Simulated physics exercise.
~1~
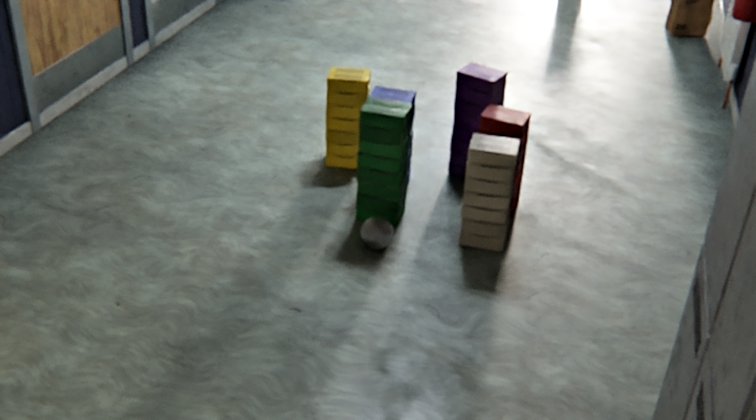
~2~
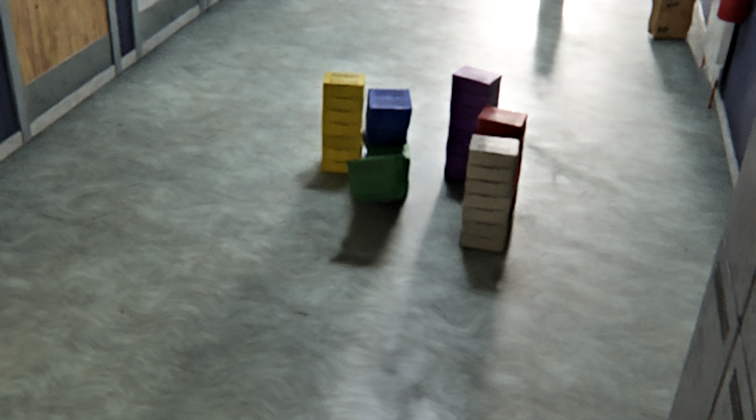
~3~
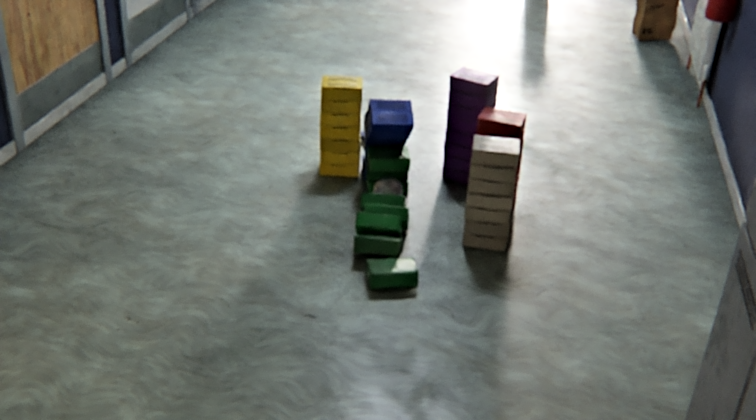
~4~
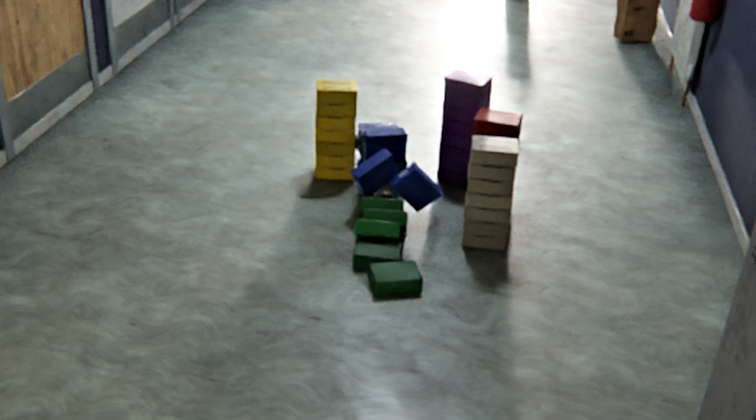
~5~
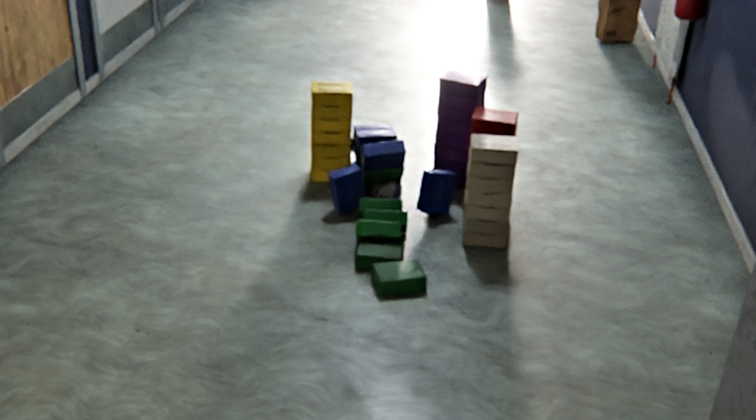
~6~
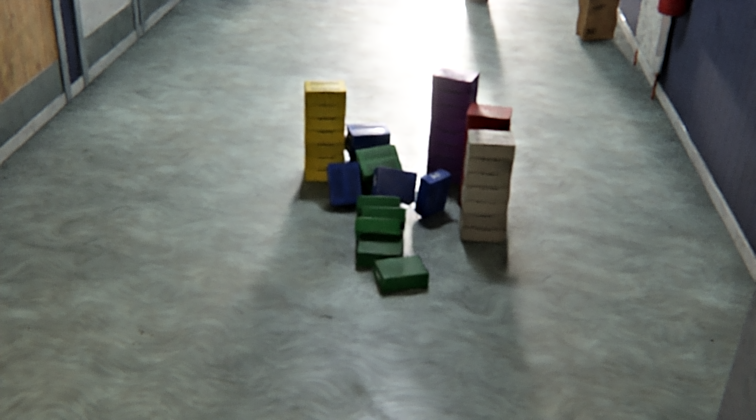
A steel ball rolls into the green column among six stacks of coloured tubs, and the green tubs topple forward along the floor. Blue tubs then tumble down around them, leaving a scattered green and blue pile while the yellow, purple, red and white columns remain standing.
